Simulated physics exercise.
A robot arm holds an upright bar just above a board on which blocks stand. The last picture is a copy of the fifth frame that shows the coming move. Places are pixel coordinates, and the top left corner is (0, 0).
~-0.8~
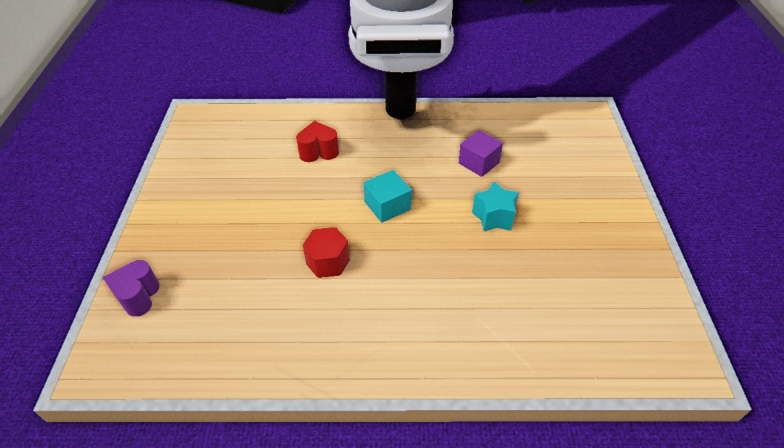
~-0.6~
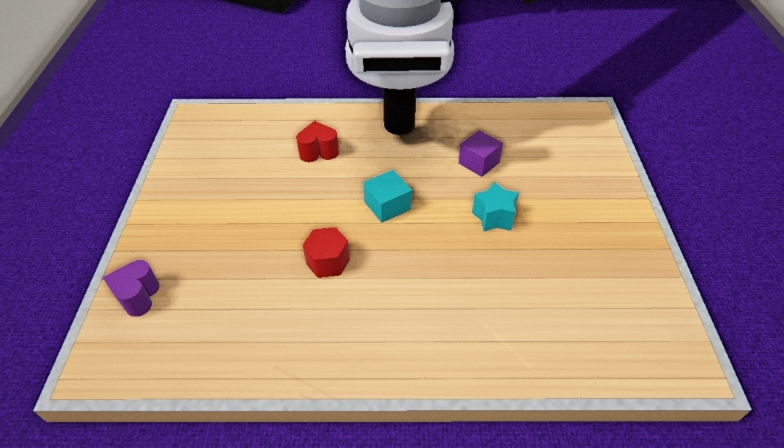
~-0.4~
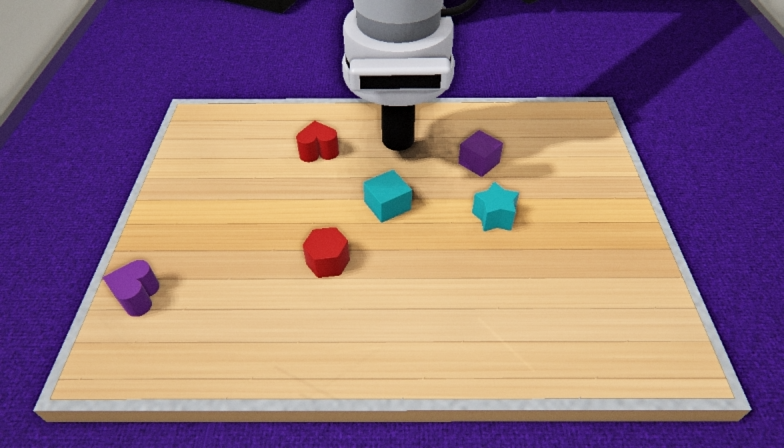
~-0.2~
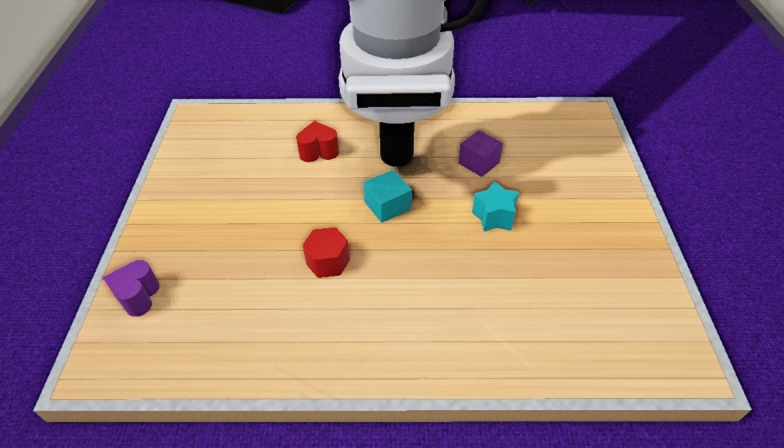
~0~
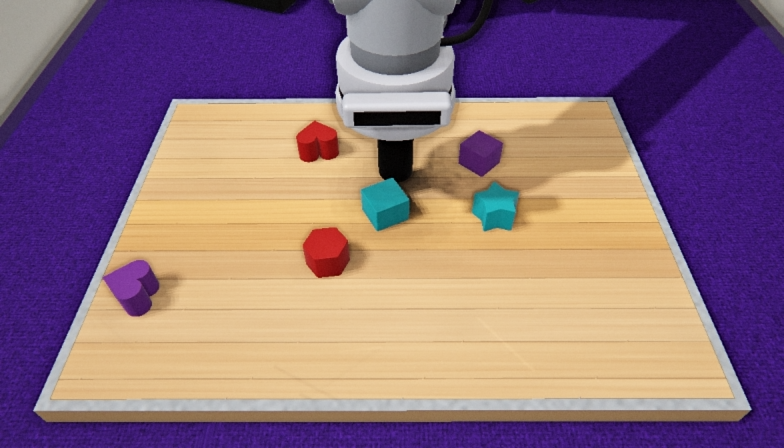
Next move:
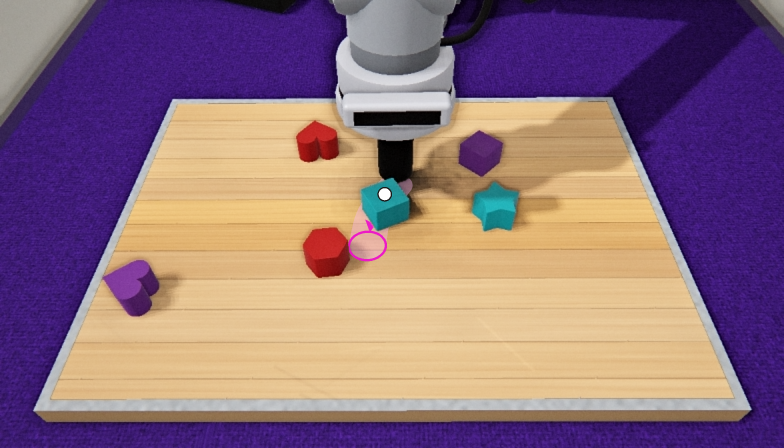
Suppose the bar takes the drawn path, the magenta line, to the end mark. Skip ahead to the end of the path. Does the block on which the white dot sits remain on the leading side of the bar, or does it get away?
Answer: Still ahead.
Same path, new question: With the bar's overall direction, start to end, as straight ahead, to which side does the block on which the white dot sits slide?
The left.
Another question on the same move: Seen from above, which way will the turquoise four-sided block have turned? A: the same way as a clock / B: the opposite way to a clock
It's B.
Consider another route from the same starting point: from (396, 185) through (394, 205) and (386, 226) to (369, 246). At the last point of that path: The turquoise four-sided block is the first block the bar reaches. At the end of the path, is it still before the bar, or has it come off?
It is still there in front.
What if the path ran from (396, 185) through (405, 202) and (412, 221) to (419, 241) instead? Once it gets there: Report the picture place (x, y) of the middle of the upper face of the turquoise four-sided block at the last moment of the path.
The middle of its upper face should be somewhere near (379, 223).
The drawn path runs from (396, 185) via (381, 202) and (371, 223), ending at (367, 246); the dot is on the turquoise four-sided block.
On the path given first. Halfway along, bar (375, 200); turquoise four-sided block (373, 225), turned 25° anticlockwise.
At the end, bar (367, 233); red hexagon (323, 245), turned 15° clockwise; turquoise four-sided block (376, 259), turned 50° anticlockwise.
